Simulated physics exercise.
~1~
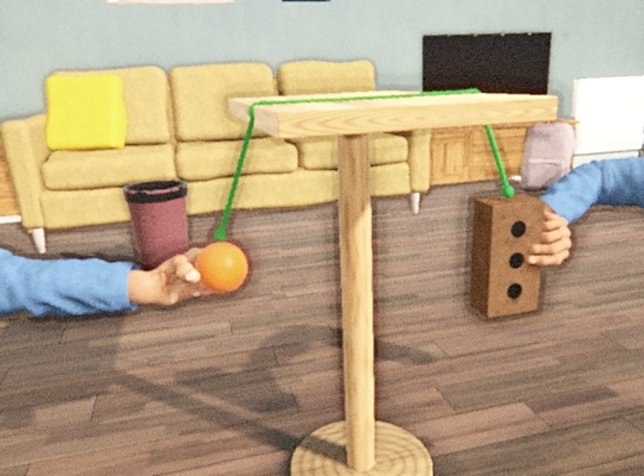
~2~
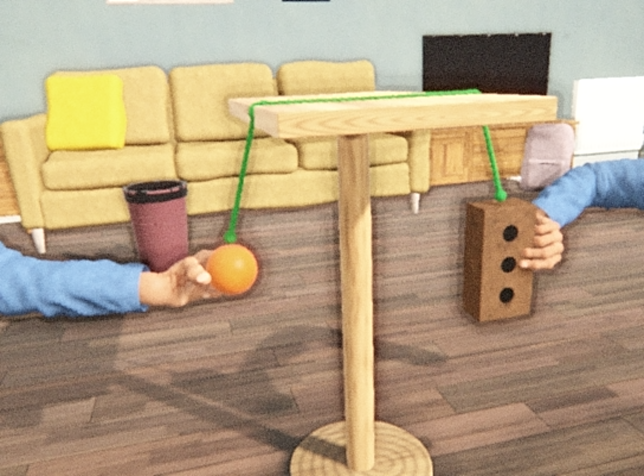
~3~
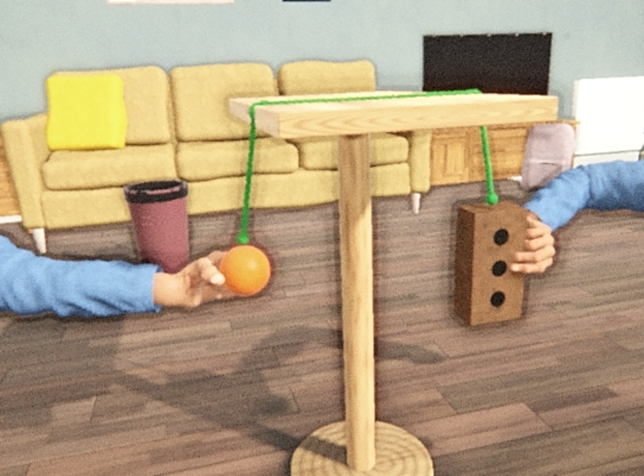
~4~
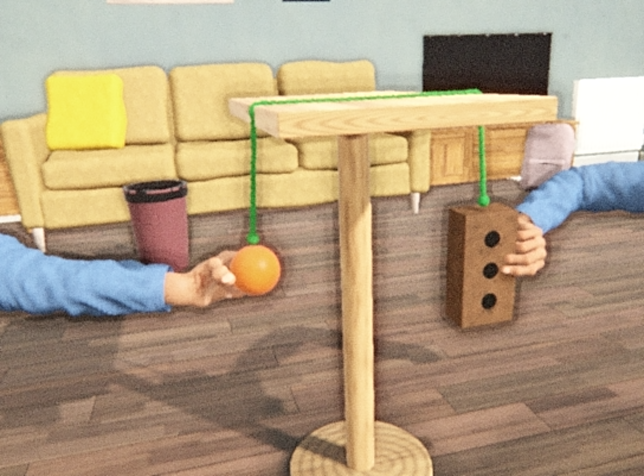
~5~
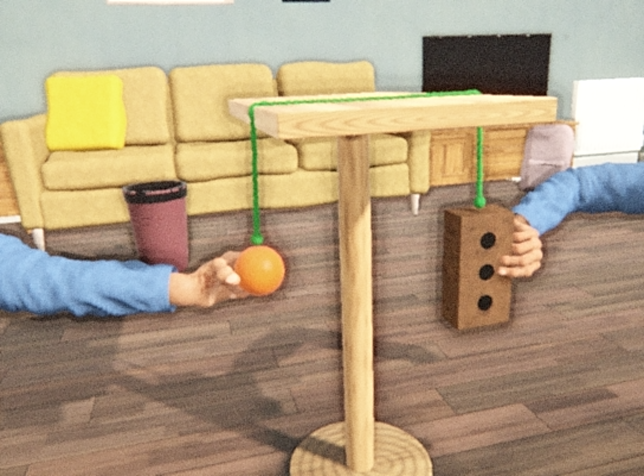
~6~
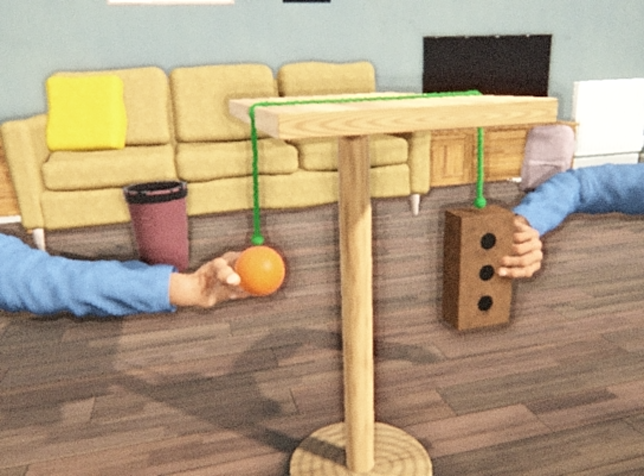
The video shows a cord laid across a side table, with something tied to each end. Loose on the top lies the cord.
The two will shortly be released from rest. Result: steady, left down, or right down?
Heads up, it's about to dip on the right.
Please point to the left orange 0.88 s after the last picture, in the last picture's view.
Predicted position: About (513, 94).
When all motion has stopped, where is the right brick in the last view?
(448, 447), give or take.
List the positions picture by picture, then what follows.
The first frame shows left orange (222, 268); right brick (506, 255); cord over the top (369, 98).
The second frame shows left orange (232, 270); right brick (498, 259).
The third frame shows left orange (245, 271); right brick (489, 263).
The fourth frame shows left orange (255, 270); right brick (481, 265).
The fifth frame shows left orange (259, 271); right brick (477, 266).
The sixth frame shows left orange (259, 271); right brick (477, 267); cord over the top (369, 100).
Then, 0.44 s on from there, left orange pulled up onto the top near (214, 44); right brick lower near (470, 350).
Then, 0.88 s on from there, left orange pulled up onto the top near (513, 93); right brick down on the floor near (436, 442).
Then, 1.30 s on from there, left orange down on the floor near (622, 435); right brick down on the floor near (445, 446).
In the end, left orange down on the floor near (618, 426); right brick down on the floor near (448, 447). The cord runs down on the right.
